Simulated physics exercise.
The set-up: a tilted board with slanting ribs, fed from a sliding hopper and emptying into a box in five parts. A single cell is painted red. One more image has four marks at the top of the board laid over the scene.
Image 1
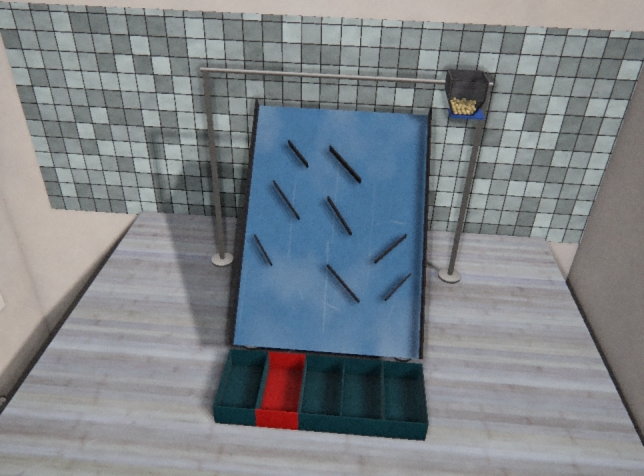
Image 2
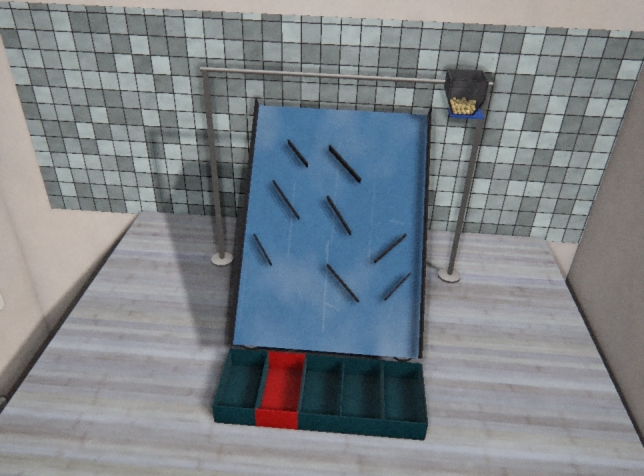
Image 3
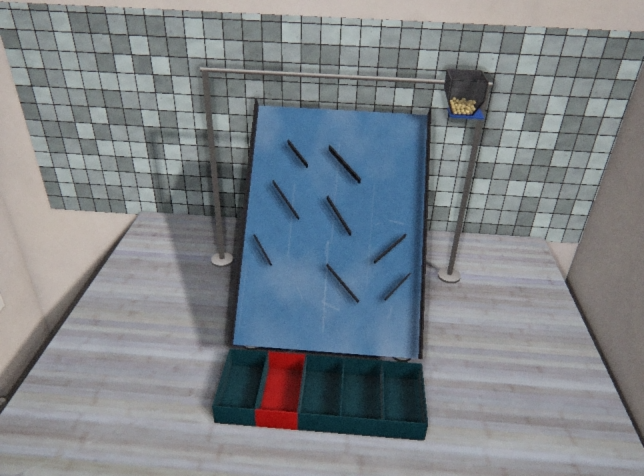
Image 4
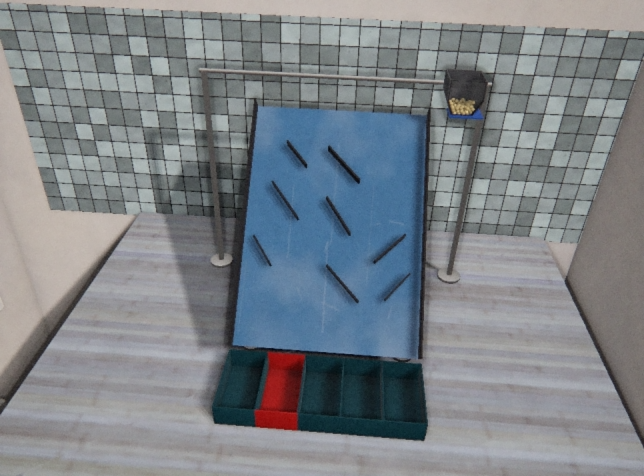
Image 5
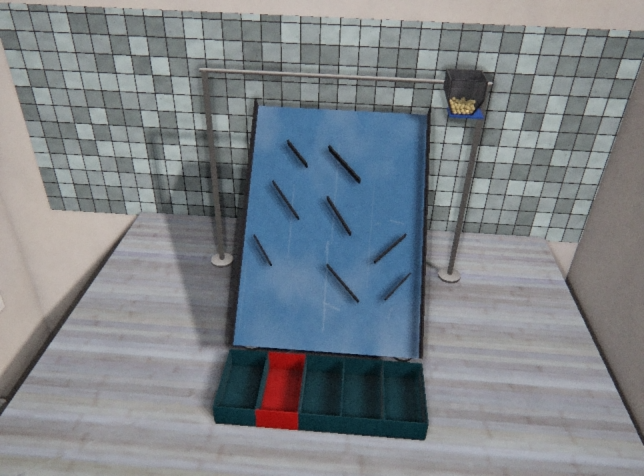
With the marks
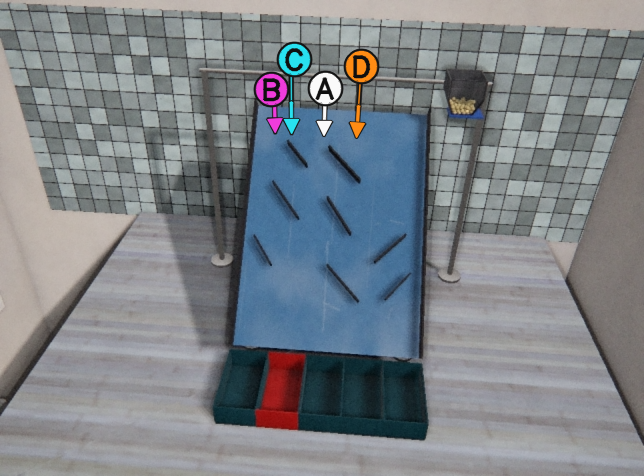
Blue tilted board with slanting dark ribs standing still above a five-part green box with one red cell, small hopper staying upper right.
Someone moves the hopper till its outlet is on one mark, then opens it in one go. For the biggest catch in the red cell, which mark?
Best: A.
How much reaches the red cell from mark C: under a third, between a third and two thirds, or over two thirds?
It is under a third.
On the marked copy, mark A meets the board at (324, 130); mark B meets the board at (275, 127); mark C meets the board at (291, 128); mark D meets the board at (356, 132).
If A is chosen, roughly a third in the red cell, roughly half in other cells, about a tenth outside the box.
If B is chosen, about a tenth in the red cell, the larger part in other cells, about a tenth outside the box.
If C is chosen, about a tenth in the red cell, the larger part in other cells, about a tenth outside the box.
If D is chosen, just a few in the red cell, almost all in other cells.
